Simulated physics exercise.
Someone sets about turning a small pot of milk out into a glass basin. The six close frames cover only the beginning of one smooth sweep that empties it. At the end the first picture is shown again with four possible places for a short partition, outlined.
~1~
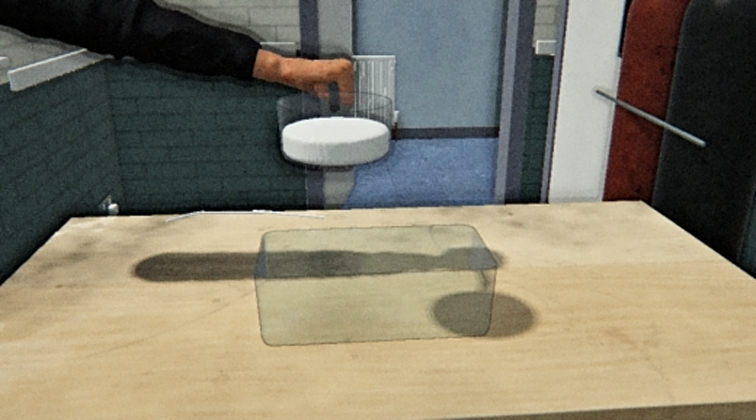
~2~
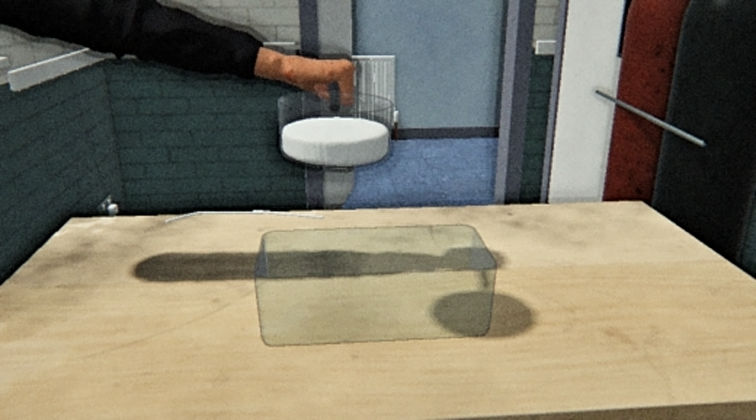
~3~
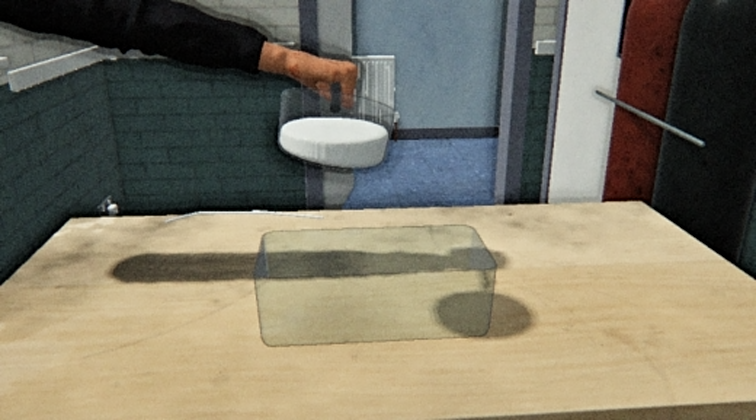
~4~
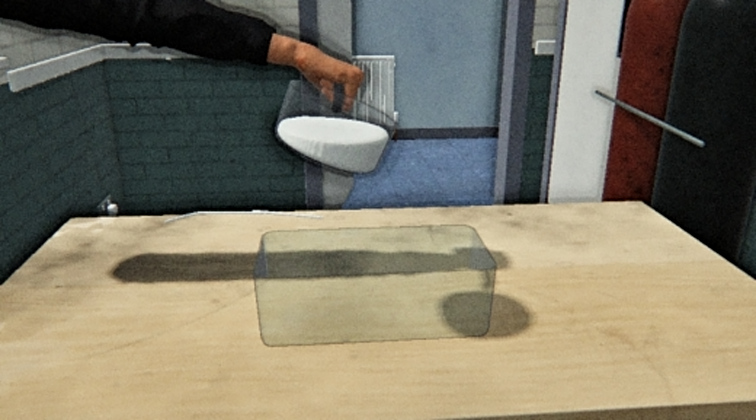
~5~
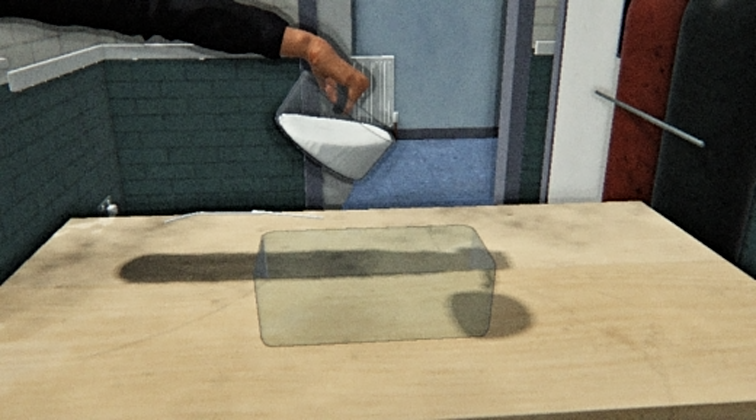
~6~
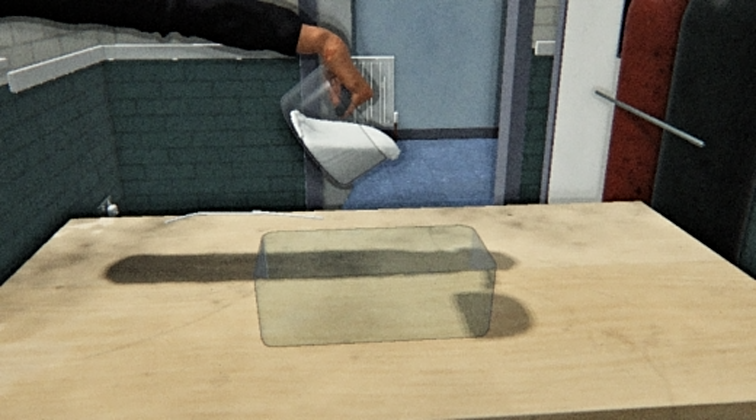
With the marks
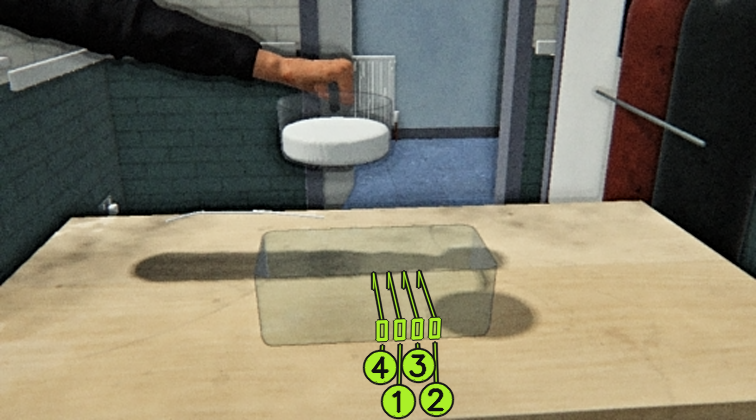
The clip opens with a hand holding a clear pot of white milk upright above and behind an empty glass basin on a wooden table. The hand tilts the pot to the right, slightly at first and then more steeply, until the milk slides up to the lip and begins to pass over it.
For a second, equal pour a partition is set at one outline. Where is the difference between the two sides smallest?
The answer is slot 3.
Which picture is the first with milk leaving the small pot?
In picture 6.
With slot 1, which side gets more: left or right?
The right side.
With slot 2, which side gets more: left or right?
The left one.
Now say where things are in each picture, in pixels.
In the first picture, upright, lip at (390, 100); basin from (262, 343) to (489, 332); nothing has left yet.
In the second picture, tipped about 3°, lip at (391, 102); nothing has left yet.
In the third picture, tipped about 10°, lip at (393, 110); nothing has left yet.
In the fourth picture, tipped about 22°, lip at (395, 122); nothing has left yet.
In the fifth picture, tipped about 38°, lip at (393, 138); nothing has left yet.
In the sixth picture, tipped about 54°, lip at (388, 154); milk is over the lip, down to (395, 155).
In lime, 1 at (400, 344); 2 at (435, 343); 3 at (417, 344); 4 at (382, 345).
For slot 1, about 26 % ends left of the wall and 69 % right of it; 5 % is lost outside.
For slot 2, about 69 % ends left of the wall and 26 % right of it; 5 % is lost outside.
For slot 3, about 48 % ends left of the wall and 48 % right of it; 4 % is lost outside.
For slot 4, about 15 % ends left of the wall and 78 % right of it; 7 % is lost outside.
